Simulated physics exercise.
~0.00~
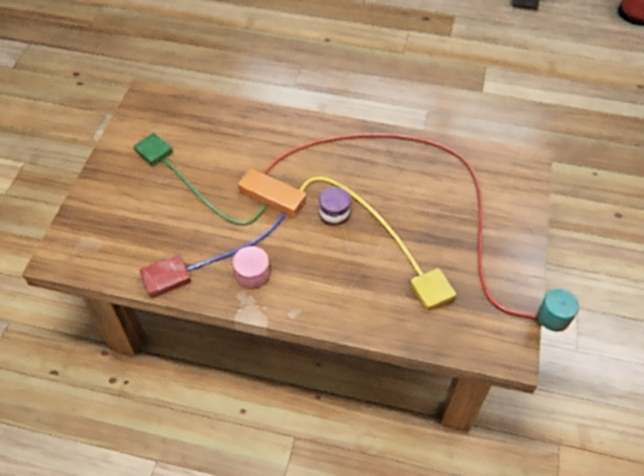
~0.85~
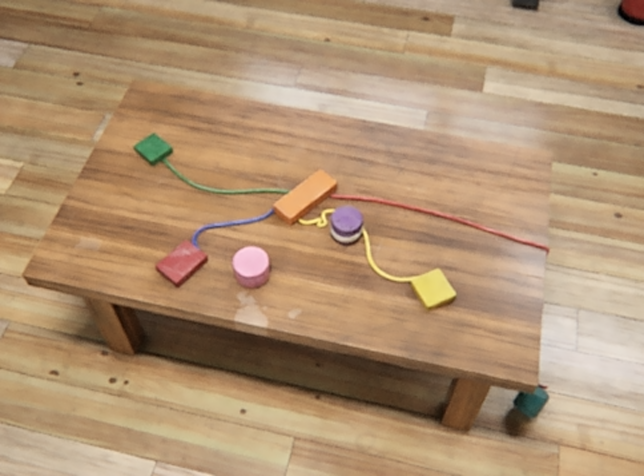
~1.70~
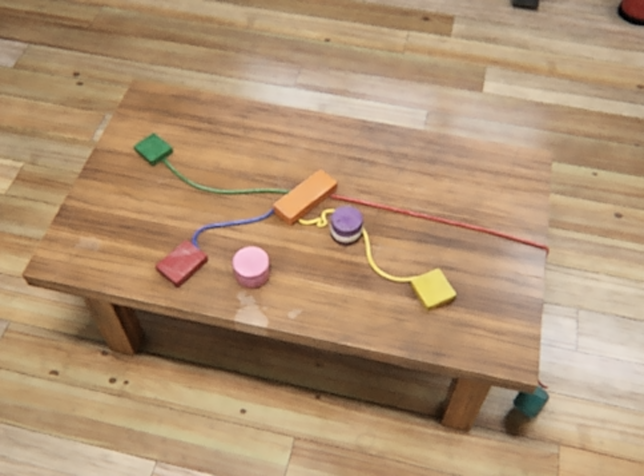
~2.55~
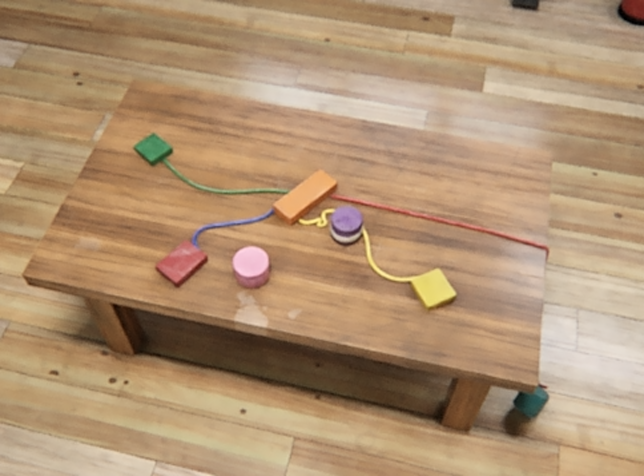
A wooden table holds corded blocks as a teal cylinder drops off, shifting the orange block.
